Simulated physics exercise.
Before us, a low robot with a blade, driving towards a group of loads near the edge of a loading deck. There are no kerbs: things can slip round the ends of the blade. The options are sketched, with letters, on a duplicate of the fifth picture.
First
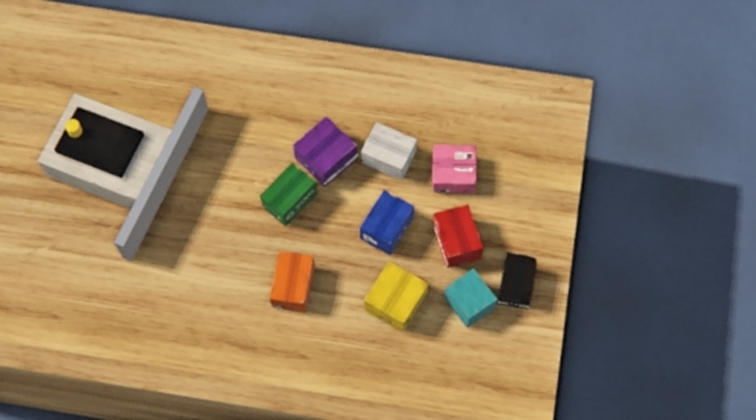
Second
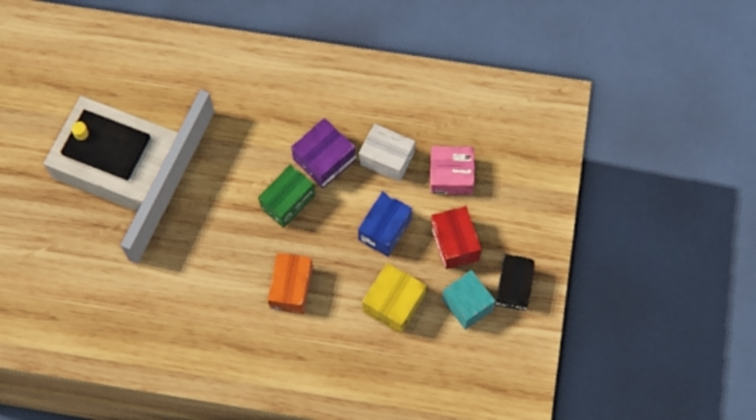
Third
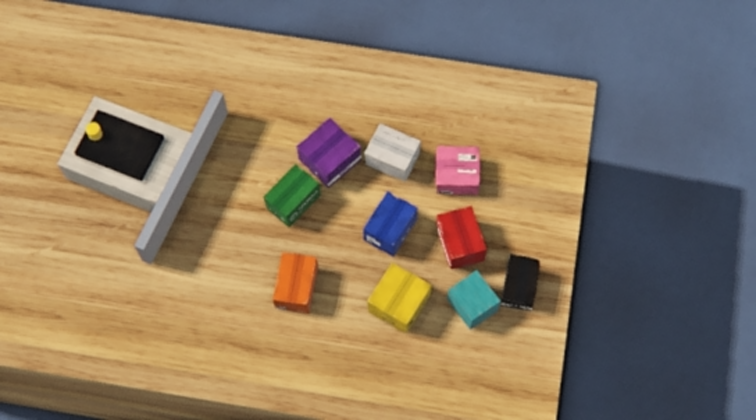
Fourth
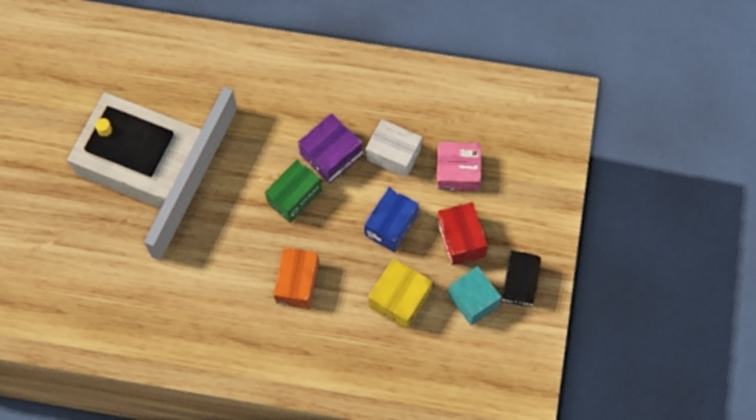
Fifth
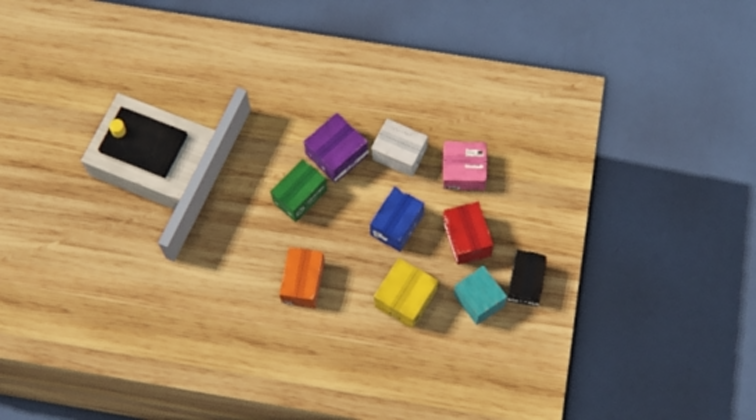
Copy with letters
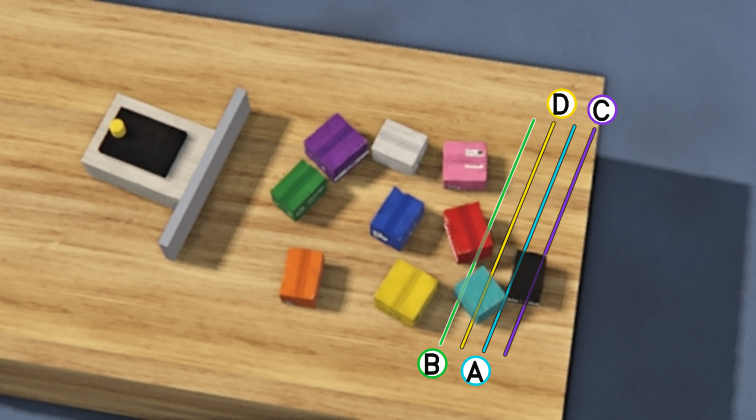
A low robot with a wide blade moves slightly right across a wooden deck toward scattered colourful boxes.
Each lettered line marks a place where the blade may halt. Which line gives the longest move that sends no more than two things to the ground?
At B, and not beyond.
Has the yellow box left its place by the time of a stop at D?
By then, yes.
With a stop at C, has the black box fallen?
By then, yes.
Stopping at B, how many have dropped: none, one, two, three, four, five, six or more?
In all, two.
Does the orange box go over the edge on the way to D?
By then, no.
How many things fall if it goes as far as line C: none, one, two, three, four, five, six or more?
By then, six or more.
On the copy, A at (531, 235); B at (489, 229); C at (551, 239); D at (509, 232).
On B. First, robot (248, 160); white box (406, 149); purple box (357, 148).
Then, robot (348, 175); pink parcel (545, 184); white box (504, 165).
Finally, robot (429, 188); black box over the edge; pink parcel over the edge; two fallen.
By contrast, A drops four; C drops six; D drops four.
